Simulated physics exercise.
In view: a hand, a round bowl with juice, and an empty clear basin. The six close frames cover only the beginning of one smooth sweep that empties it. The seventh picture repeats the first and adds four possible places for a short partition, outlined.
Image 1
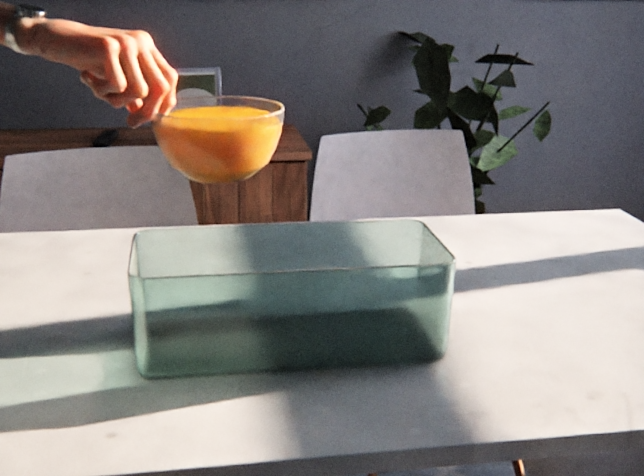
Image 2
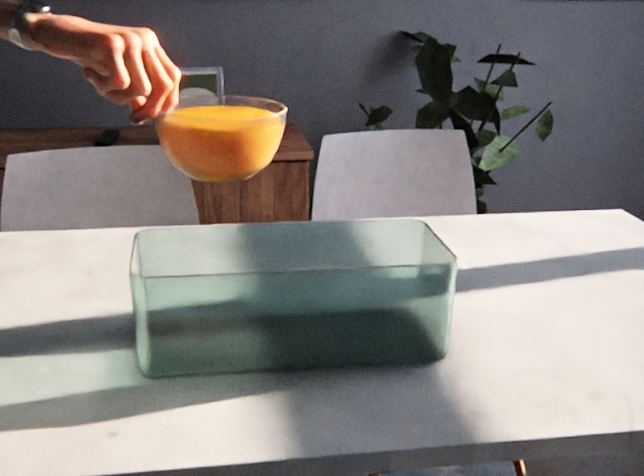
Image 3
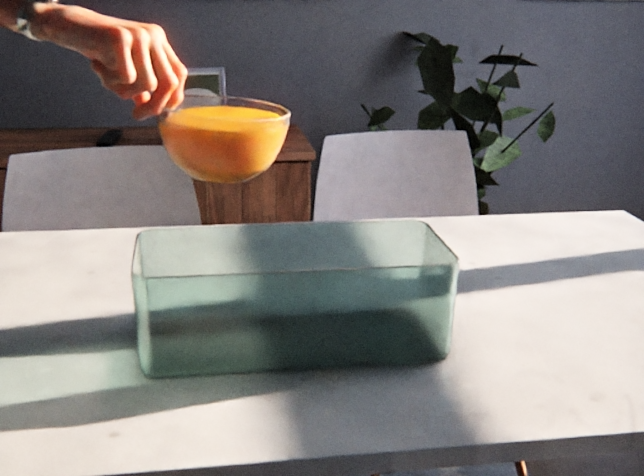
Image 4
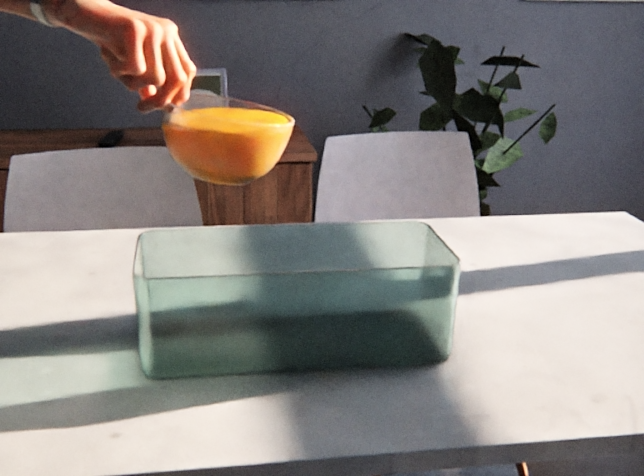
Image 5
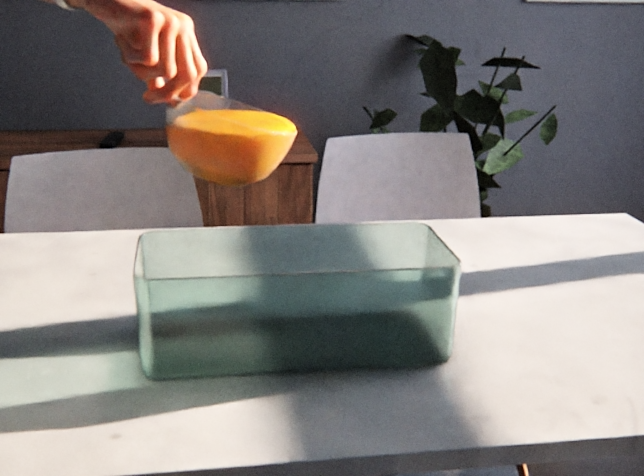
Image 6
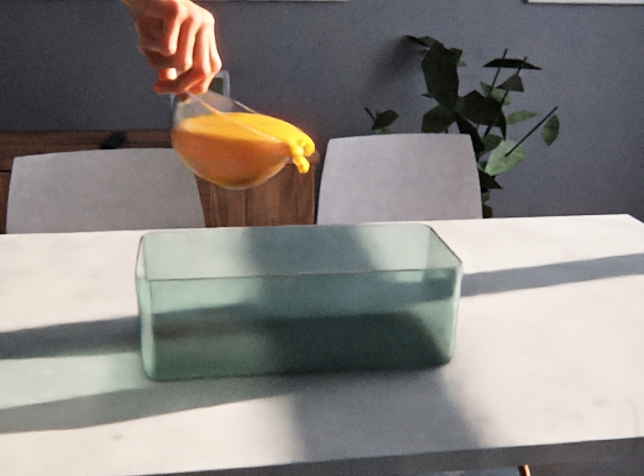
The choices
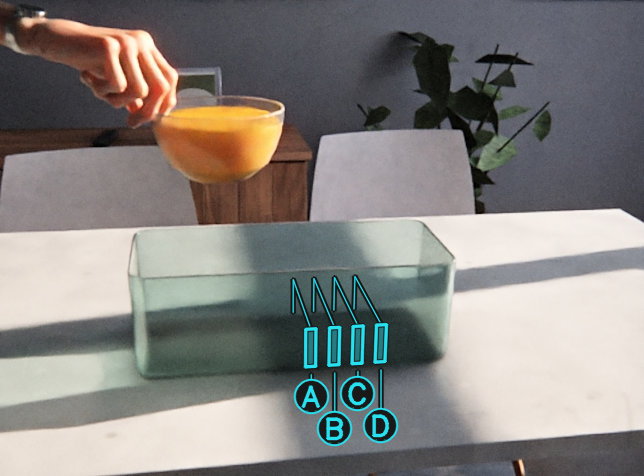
A round clear bowl of orange juice, held by a hand above an empty clear basin on a table, slowly tilted to the right until juice began coming over its lip.
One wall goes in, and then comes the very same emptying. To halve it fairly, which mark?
Slot C.
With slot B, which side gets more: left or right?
The right one.
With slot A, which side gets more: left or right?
The right side.
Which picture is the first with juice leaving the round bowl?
Picture 5.
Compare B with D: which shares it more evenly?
It is B.
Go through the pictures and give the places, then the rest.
Upright, lip at (281, 106); basin from (138, 376) to (446, 356); nothing has left yet.
Upright, lip at (283, 106); nothing has left yet.
Tipped about 5°, lip at (287, 111); nothing has left yet.
Tipped about 10°, lip at (291, 118); nothing has left yet.
Tipped about 18°, lip at (294, 129); juice is over the lip, down to (294, 129).
Tipped about 27°, lip at (296, 140); juice is over the lip, down to (303, 168).
On the marked copy, A at (311, 374); B at (334, 372); C at (357, 371); D at (380, 369).
If A is chosen, about 11 % ends left of the wall and 89 % right of it.
If B is chosen, about 26 % ends left of the wall and 73 % right of it.
If C is chosen, about 56 % ends left of the wall and 44 % right of it.
If D is chosen, about 93 % ends left of the wall and 7 % right of it.
